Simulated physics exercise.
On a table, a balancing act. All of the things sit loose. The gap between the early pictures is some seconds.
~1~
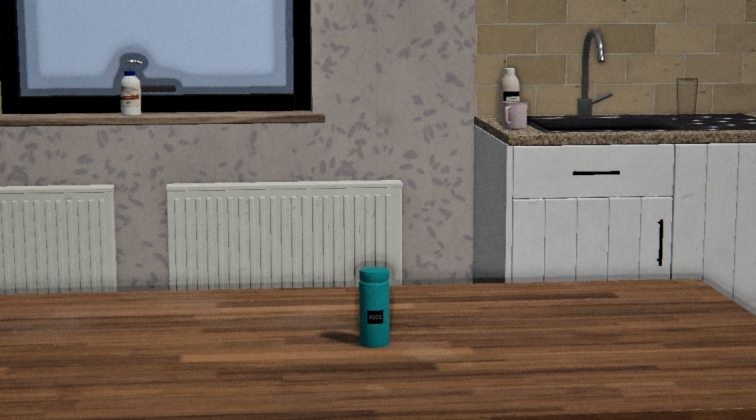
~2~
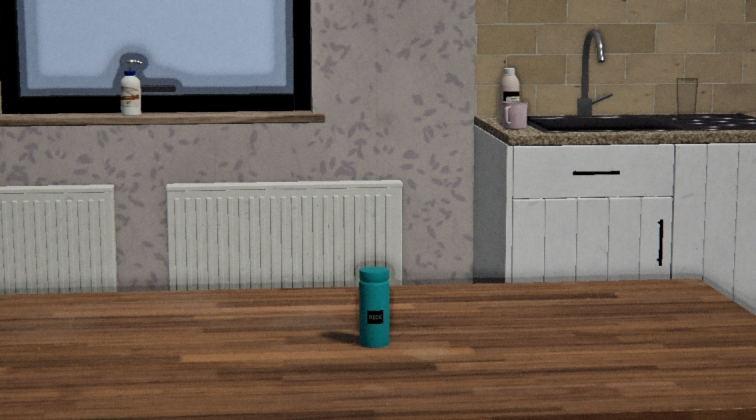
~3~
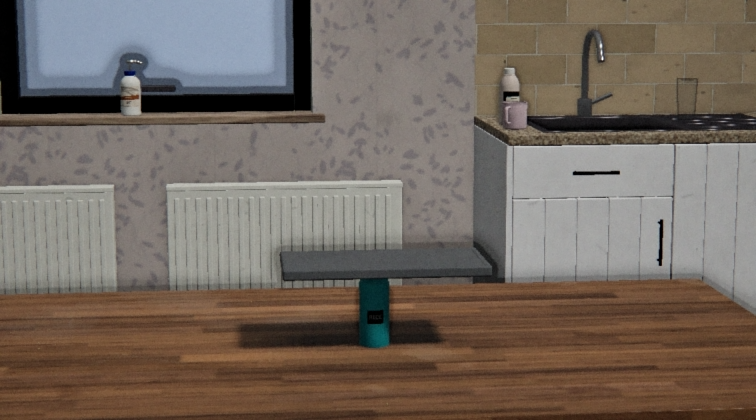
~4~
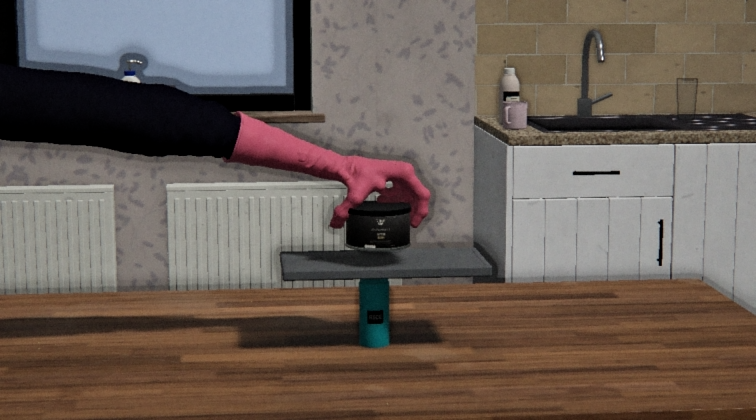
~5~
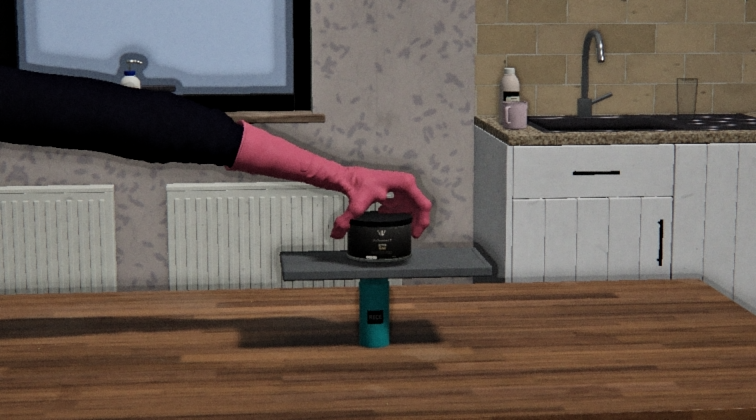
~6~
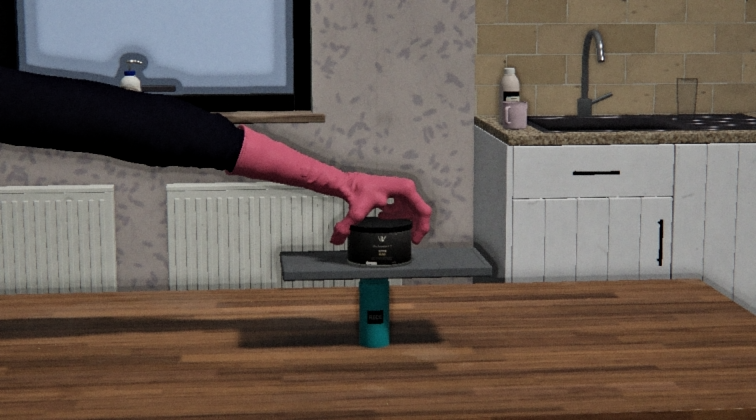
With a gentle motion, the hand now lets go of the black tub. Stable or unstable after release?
Well, once it's let go, everything stays put there.
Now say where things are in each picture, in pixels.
In the first frame, the last thing is not in view yet; turquoise shaker (374, 307).
In the second frame, the last thing is not in view yet; turquoise shaker (374, 307).
In the third frame, the last thing is not in view yet; turquoise shaker (374, 307).
The fourth frame shows on its way; black tub (378, 226); turquoise shaker (374, 307).
The fifth frame shows on its way; black tub (379, 236); turquoise shaker (374, 307).
The sixth frame shows set down, still held; black tub (379, 242); turquoise shaker (374, 307).
Then, 0.20 s later than the last frame, all is still.
Then, 0.50 s later than the last frame, black tub resting near (379, 243).
When it is over, all 3 as before. End places, in pixels of the last picture, black tub near (379, 243). The stack keeps its balance.
